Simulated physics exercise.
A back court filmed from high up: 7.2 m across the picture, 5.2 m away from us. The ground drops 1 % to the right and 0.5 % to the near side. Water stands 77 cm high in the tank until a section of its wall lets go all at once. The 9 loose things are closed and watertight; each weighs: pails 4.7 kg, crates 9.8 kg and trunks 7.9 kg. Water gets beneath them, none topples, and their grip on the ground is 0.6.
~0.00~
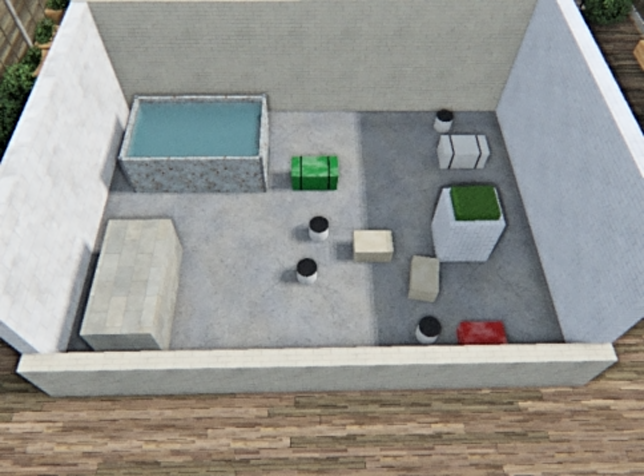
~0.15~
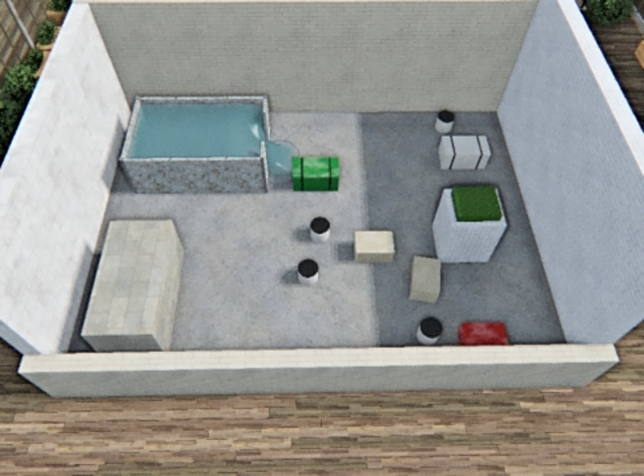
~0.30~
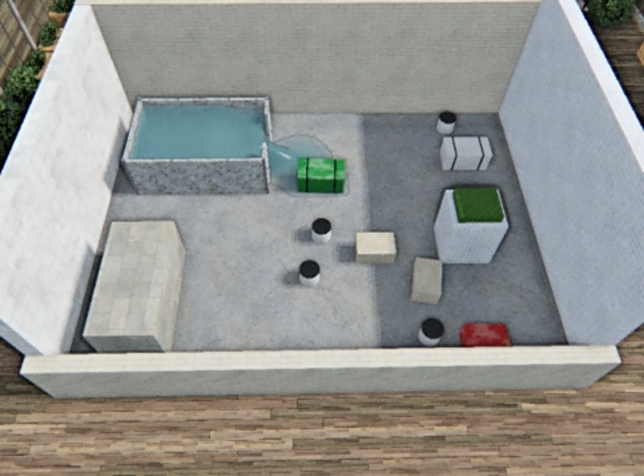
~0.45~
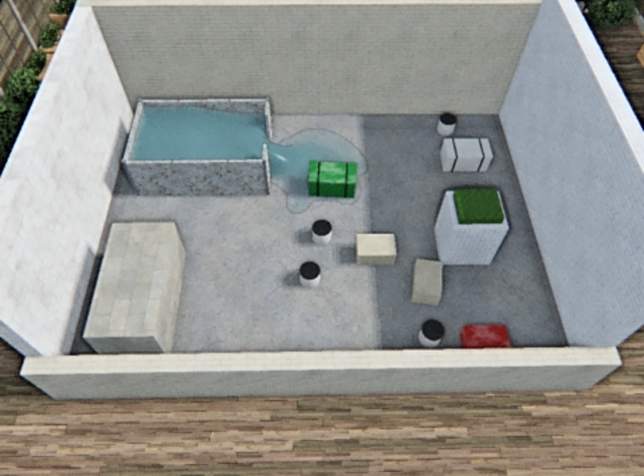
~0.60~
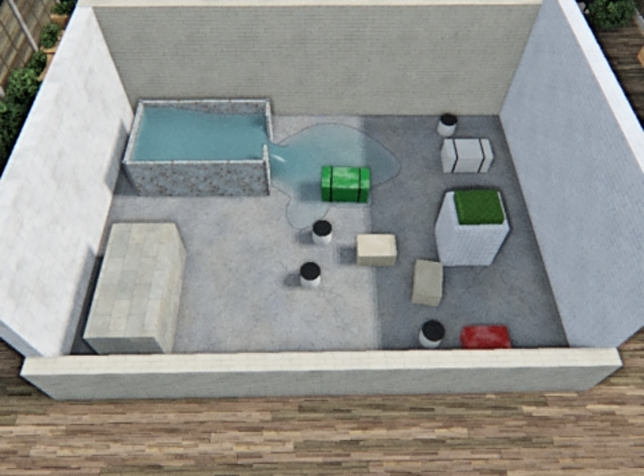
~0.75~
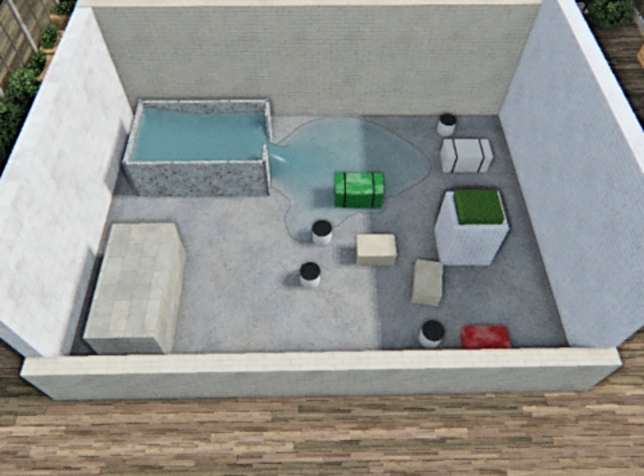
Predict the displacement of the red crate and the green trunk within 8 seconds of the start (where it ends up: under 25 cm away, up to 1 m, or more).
The red crate gets carried off, the green trunk gets carried off.
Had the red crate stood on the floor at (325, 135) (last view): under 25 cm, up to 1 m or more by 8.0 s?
It gets carried off.
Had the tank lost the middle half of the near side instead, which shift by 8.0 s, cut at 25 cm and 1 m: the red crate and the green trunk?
Then the red crate ends far away, the green trunk holds its place.
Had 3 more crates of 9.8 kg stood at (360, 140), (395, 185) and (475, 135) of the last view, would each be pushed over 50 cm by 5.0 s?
In that order: More, past it, more.
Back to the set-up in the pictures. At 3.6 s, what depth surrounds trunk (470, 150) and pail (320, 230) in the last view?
About 18 and 2 cm.
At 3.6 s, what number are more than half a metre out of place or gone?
I count 5.
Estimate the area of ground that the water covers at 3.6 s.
About 24 m2.
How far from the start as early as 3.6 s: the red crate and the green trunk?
About 10 and 300 cm.
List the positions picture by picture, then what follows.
In the first frame, the red crate at (484, 335) rests on the ground; the green trunk at (315, 166) rests on the ground; water covers 3.2 m2; 0 of 9 have shifted.
In the second frame, the red crate at (485, 336) rests on the ground; the green trunk at (316, 167), on the bottom; water covers 3.7 m2; 0 of 9 have shifted.
In the third frame, the red crate at (487, 337), on the bottom; the green trunk at (321, 168), on the bottom, 7 cm from its start; water covers 4.3 m2; 1 of 9 have shifted.
In the fourth frame, the red crate at (488, 338), on the bottom; the green trunk at (333, 172) rests on the ground, 27 cm from its start; water covers 5.3 m2; 1 of 9 have shifted.
In the fifth frame, the red crate at (488, 339), on the bottom; the green trunk at (346, 177), on the bottom, 50 cm from its start; water covers 6.8 m2; 1 of 9 have shifted.
In the sixth frame, the red crate at (488, 339) rests on the ground; the green trunk at (359, 183), on the bottom, 77 cm from its start; 8.6 m2 under water; 1 of 9 have shifted.
After 1.6 s the red crate is near (488, 339), 0.0 m from its start, aground; the green trunk is near (415, 219), 1.9 m from its start, afloat; 2 afloat.
After 3.6 s the red crate is near (494, 344), 0.1 m from its start, afloat; the green trunk is near (424, 295), 2.9 m from its start, afloat; 5 afloat.
After 5.6 s the red crate is near (460, 321), 0.4 m from its start, afloat; the green trunk is near (411, 294), 2.8 m from its start, afloat; 6 afloat.
After 8.0 s the red crate is near (415, 261), 1.5 m from its start, afloat; the green trunk is near (310, 258), 1.8 m from its start, afloat; 6 afloat.
